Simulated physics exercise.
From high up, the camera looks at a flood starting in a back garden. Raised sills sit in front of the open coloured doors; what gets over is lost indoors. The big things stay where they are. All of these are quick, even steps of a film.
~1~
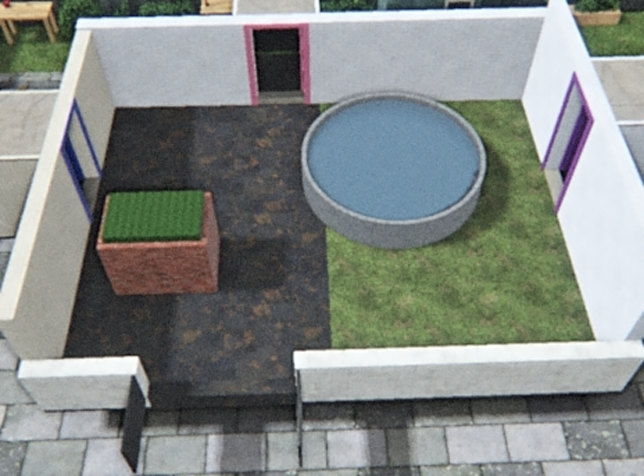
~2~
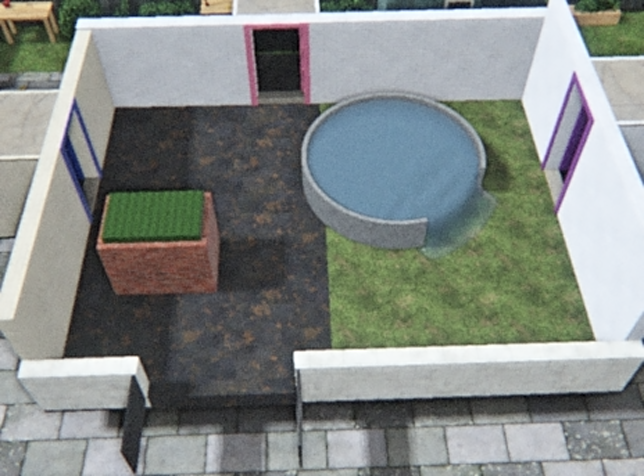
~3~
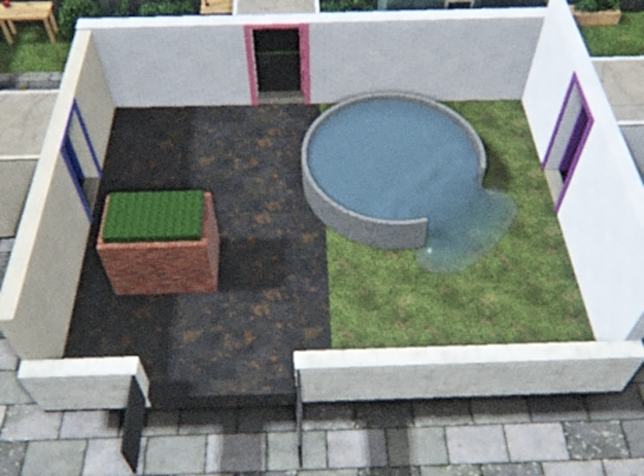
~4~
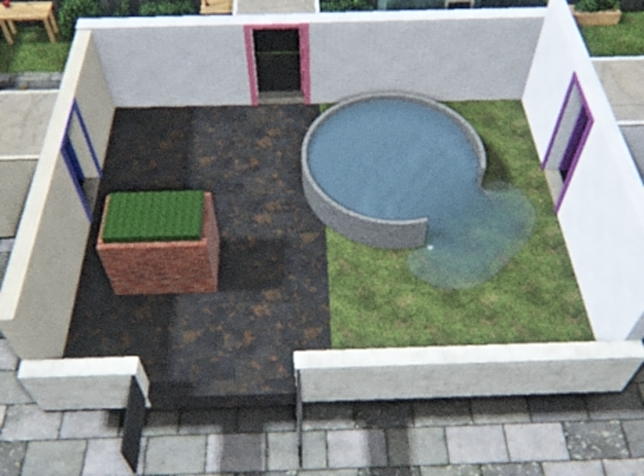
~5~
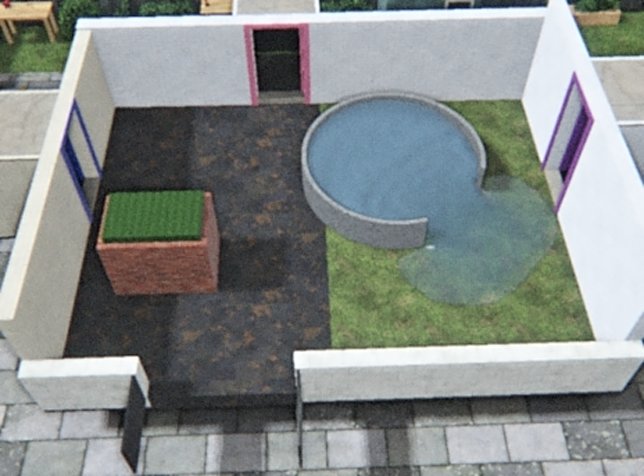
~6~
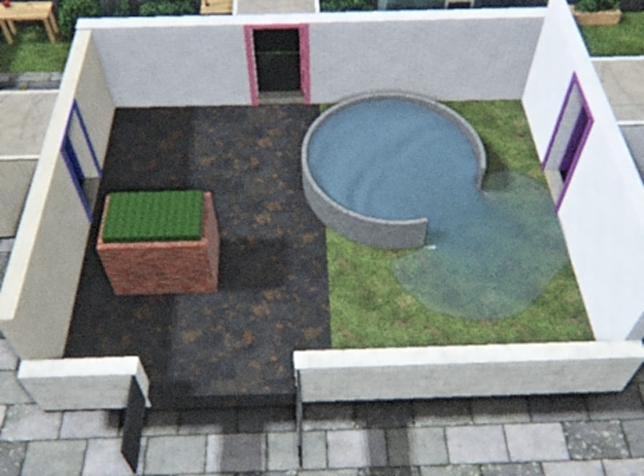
A round grey-walled pool of blue water stands on the grass at the right of a white-walled garden, seen from high up. Dark paving covers the left side, with a green-topped brick block, and blue, pink and purple surrounds edge openings in the walls. A gap appears in the pool's lower right side, and clear water pours out, spreading across the lawn rightward and toward the viewer.
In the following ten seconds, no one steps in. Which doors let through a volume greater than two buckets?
Checking each one: The purple door lets through more; the pink door lets through less or just two; the blue door lets through less or just two.
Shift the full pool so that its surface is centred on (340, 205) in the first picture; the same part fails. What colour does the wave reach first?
That would be the purple door, I think.
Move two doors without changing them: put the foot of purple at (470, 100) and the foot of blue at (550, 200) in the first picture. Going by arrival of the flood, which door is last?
The pink one is last.
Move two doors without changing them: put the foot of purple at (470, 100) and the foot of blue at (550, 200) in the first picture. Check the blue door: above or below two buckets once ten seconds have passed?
Outcome for the blue door: Exceeded.
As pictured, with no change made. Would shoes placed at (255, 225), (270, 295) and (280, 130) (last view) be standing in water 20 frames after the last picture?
Point by point: Not yet wet, not yet wet, not yet wet.
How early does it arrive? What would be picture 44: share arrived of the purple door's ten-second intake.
Roughly 65 per cent.
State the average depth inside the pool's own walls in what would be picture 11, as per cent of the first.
About 76 per cent.
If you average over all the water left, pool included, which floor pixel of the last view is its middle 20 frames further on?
(445, 234).
A moment on, water covers 20 % of the floor; the purple door under two buckets in, the pink door not reached, the blue door not reached.
Next, water covers 25 % of the floor; the purple door over two buckets in, the pink door not reached, the blue door not reached.
Then, water covers 35 % of the floor; the purple door over two buckets in, the pink door not reached, the blue door not reached.
Later, water covers 70 % of the floor; the purple door far over two buckets in, the pink door not reached, the blue door not reached.
In the end, water covers 100 % of the floor; the purple door far over two buckets in, the pink door wet at the sill, nothing in, the blue door wet at the sill, nothing in.
